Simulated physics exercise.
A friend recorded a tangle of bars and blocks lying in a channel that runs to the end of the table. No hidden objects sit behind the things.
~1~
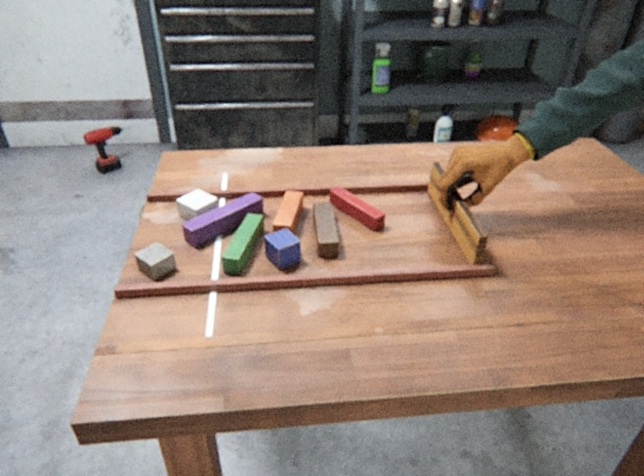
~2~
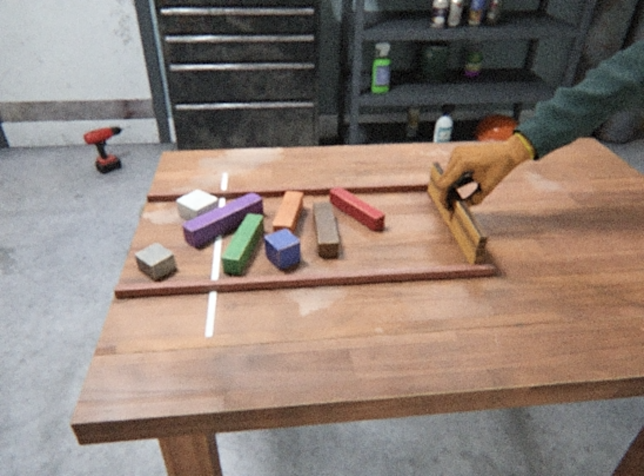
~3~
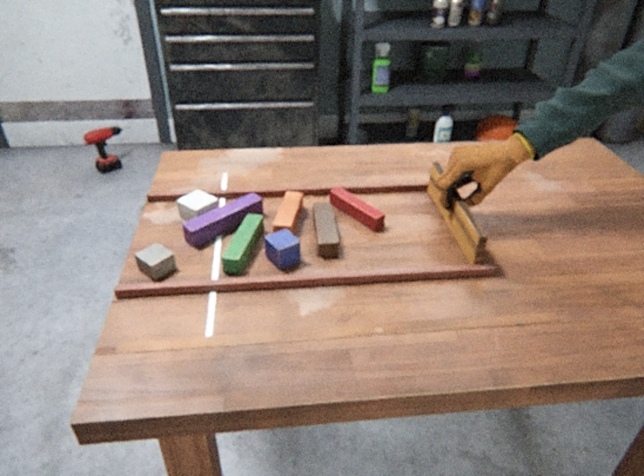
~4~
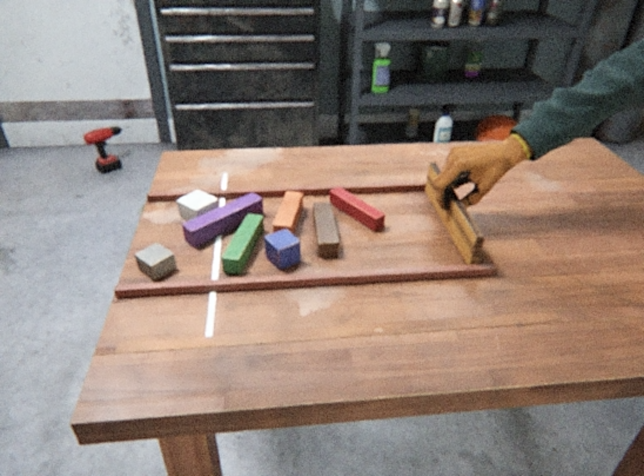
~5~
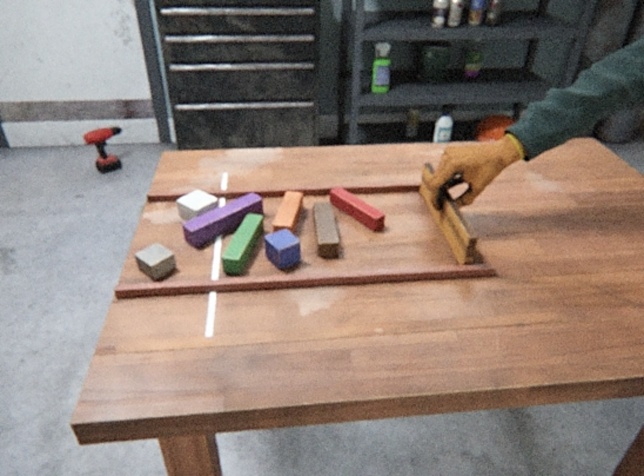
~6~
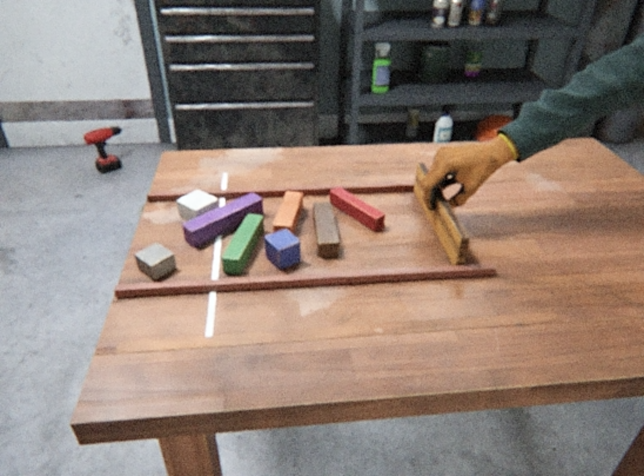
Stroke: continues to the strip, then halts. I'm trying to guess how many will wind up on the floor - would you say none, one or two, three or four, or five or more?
It sends over the edge a lone piece or a pair.
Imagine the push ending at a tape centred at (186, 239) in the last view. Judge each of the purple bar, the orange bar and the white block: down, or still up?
Taking each: The purple bar topples, the orange bar holds its spot, the white block topples.
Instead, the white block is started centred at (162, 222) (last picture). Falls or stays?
If so, it ends up falling.
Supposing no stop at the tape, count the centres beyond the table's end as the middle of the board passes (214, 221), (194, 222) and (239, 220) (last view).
That makes 2, 4, 0.
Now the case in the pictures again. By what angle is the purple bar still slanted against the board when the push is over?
About 20 degrees.
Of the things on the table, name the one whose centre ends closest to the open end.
It's the purple bar that is foremost.
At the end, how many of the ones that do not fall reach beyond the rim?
1 overhanging.
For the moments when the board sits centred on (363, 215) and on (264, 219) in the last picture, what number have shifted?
Tally at point one: 1; at point two: 7.
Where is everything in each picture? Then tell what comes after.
In the first frame, grey block (156, 261); white block (198, 207); purple bar (225, 219); board (454, 210); tape (219, 237).
In the second frame, white block (198, 208); green bar (244, 242).
In the third frame, purple bar (225, 219); blue block (283, 249).
In the fourth frame, grey block (156, 261); brown bar (325, 228).
In the fifth frame, white block (198, 208); board (445, 211).
In the sixth frame, grey block (156, 261); white block (198, 208); purple bar (225, 219); board (438, 211); tape (219, 237).
Soon after, none off yet; grey block at rest near (156, 261); white block at rest near (198, 208); purple bar at rest near (225, 219).
At rest, the number that fall off is one or two; fallen, white block and grey block.
